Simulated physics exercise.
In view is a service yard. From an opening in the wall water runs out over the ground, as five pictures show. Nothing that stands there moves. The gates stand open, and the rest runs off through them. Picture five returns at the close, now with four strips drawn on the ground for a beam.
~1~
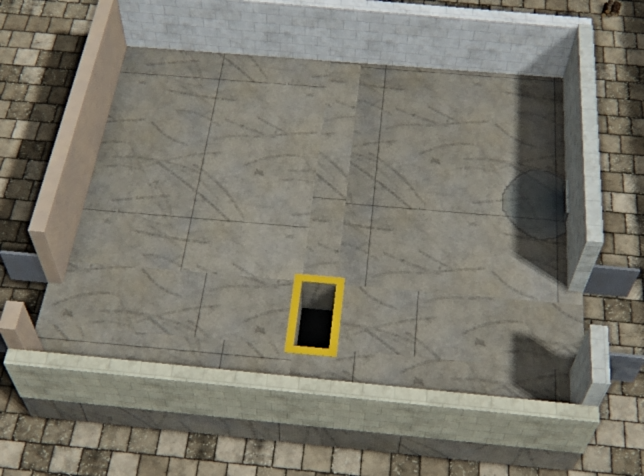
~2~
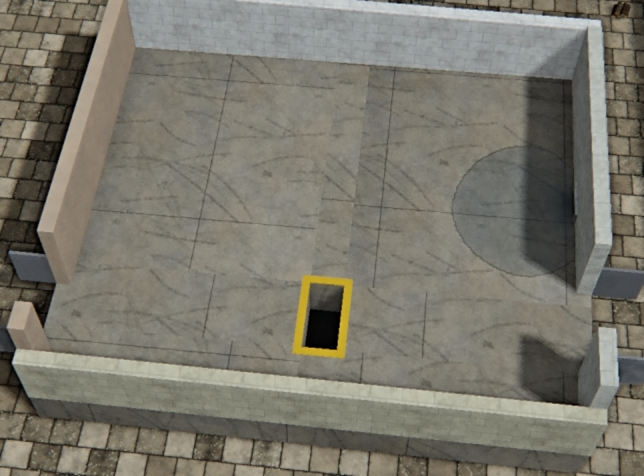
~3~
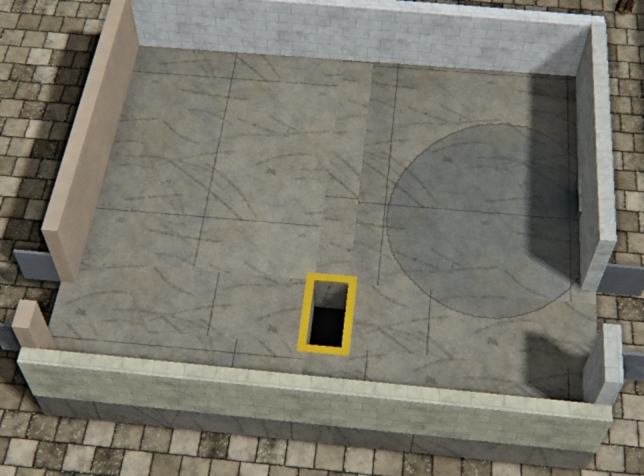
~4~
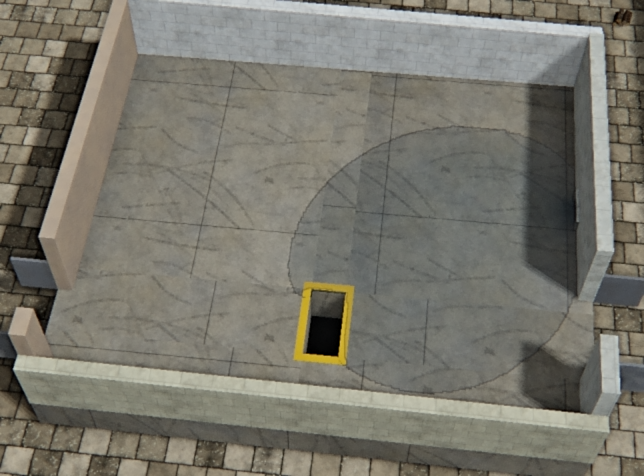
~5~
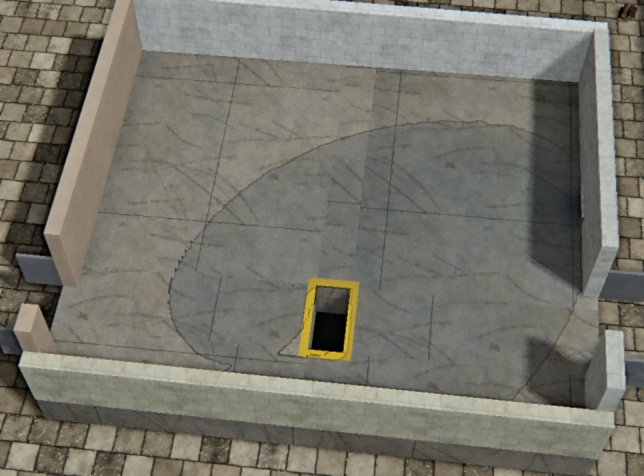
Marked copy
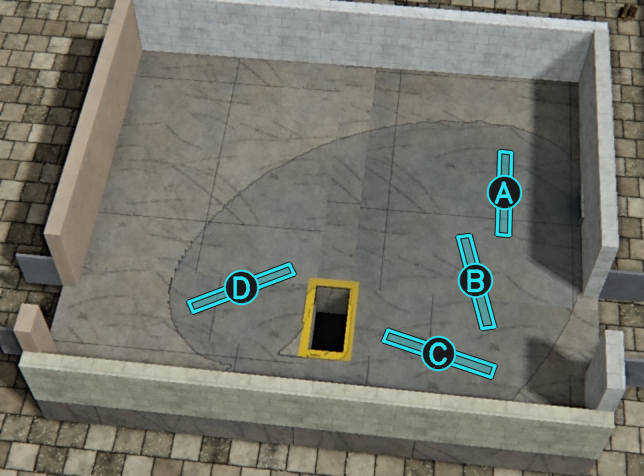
A dark wet patch spreads across the grey paved floor of a walled yard, seen from high above at an angle. Pale grey walls stand at the back and right, a pinkish one at left and a greenish one in front, with side gaps and a yellow-rimmed pit near the front centre. Starting small at right, the patch widens leftward and surrounds the pit, while the view shifts slightly.
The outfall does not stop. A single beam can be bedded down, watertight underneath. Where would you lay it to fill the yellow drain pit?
The best position is C.
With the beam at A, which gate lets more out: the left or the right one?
The left one.
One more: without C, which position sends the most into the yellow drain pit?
D.
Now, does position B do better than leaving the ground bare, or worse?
It is worse.
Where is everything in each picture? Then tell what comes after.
Outfall at (567, 201); yellow drain pit at (315, 314); open gate at (53, 317); open gate at (569, 330); water covers 2 % of the ground and shows as far out as (513, 186); yellow drain pit still dry.
Water covers 7 % of the ground and shows as far out as (476, 251); yellow drain pit still dry.
Water covers 17 % of the ground and shows as far out as (397, 245); yellow drain pit still dry.
Water covers 31 % of the ground and shows as far out as (296, 261); yellow drain pit taking water.
Water covers 47 % of the ground and shows as far out as (178, 302); yellow drain pit taking water.
On the marked copy, A from (503, 234) to (505, 152); B from (464, 236) to (488, 327); C from (385, 335) to (493, 371); D from (191, 307) to (291, 269).
With A, about 21 % of the stream runs into the yellow drain pit, about 78 % out by the gates.
With B, about 21 % of the stream runs into the yellow drain pit, about 79 % out by the gates.
With C, about 51 % of the stream runs into the yellow drain pit, about 49 % out by the gates.
With D, about 32 % of the stream runs into the yellow drain pit, about 68 % out by the gates.
